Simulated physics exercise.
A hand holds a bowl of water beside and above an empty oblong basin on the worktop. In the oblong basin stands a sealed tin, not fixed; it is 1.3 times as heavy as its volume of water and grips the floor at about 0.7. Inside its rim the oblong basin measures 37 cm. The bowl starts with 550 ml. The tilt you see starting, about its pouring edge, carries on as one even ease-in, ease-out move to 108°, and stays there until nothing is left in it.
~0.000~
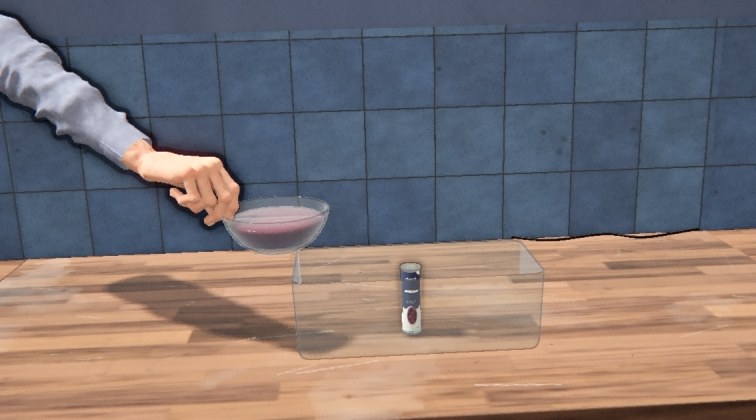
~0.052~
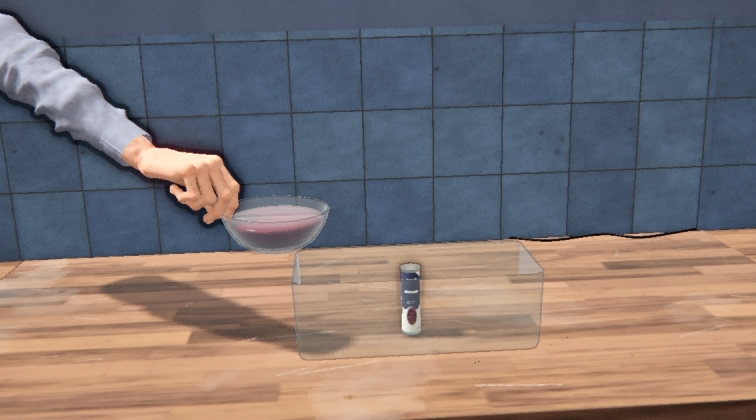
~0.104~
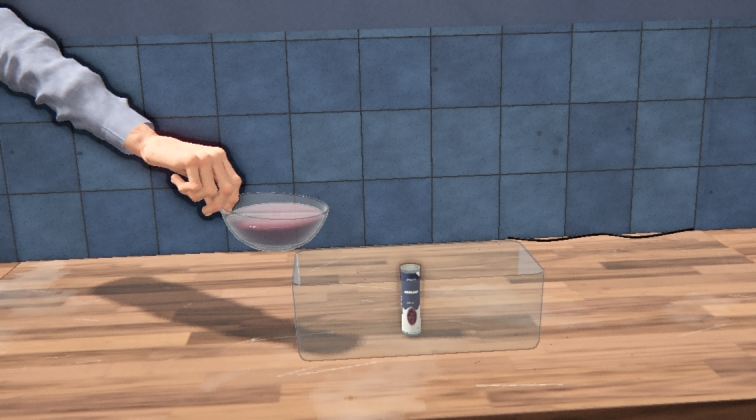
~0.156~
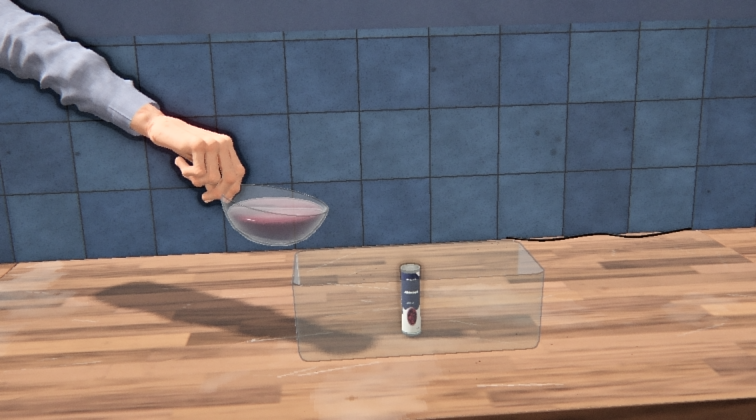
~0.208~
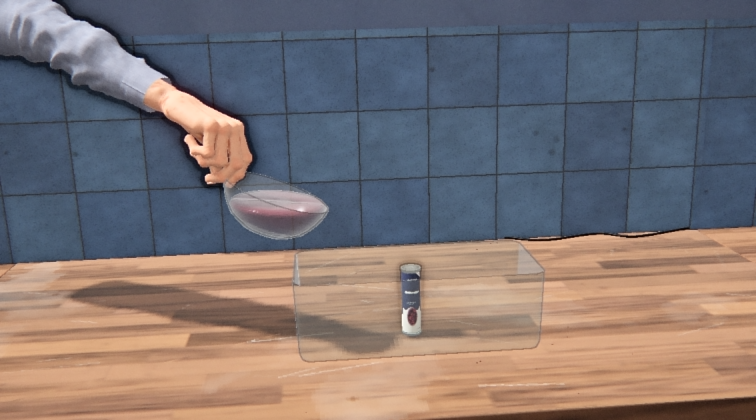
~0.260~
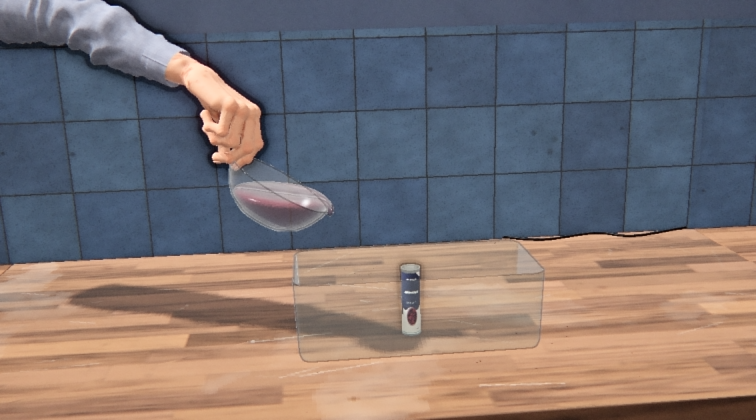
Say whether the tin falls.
It falls.
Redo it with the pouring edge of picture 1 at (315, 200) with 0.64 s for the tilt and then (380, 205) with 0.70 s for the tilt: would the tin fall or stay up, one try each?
First it falls; then it stays up.
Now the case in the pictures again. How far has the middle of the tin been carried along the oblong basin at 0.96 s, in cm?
About 7 cm.
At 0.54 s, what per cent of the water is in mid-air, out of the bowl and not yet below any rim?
Near 56 in a hundred.
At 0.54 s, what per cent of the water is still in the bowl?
Some 9 per cent.
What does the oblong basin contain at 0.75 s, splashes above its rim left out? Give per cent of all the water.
Some 100 per cent.
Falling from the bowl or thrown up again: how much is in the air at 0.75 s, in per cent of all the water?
About 1 per cent.
Then, 0.54 s in, the tilt is 95° and 9 per cent is still to pour; the tin stands where it began.
Then, 0.75 s in, the tilt is 108° and 0 per cent is still to pour; the tin leans 39°.
Then, 0.96 s in, the tilt is 108° and 0 per cent is still to pour; the tin lies on its side.
Then, 1.20 s in, the tilt is 108° and 0 per cent is still to pour; the tin lies on its side.
Finally, the tin lies on its side.
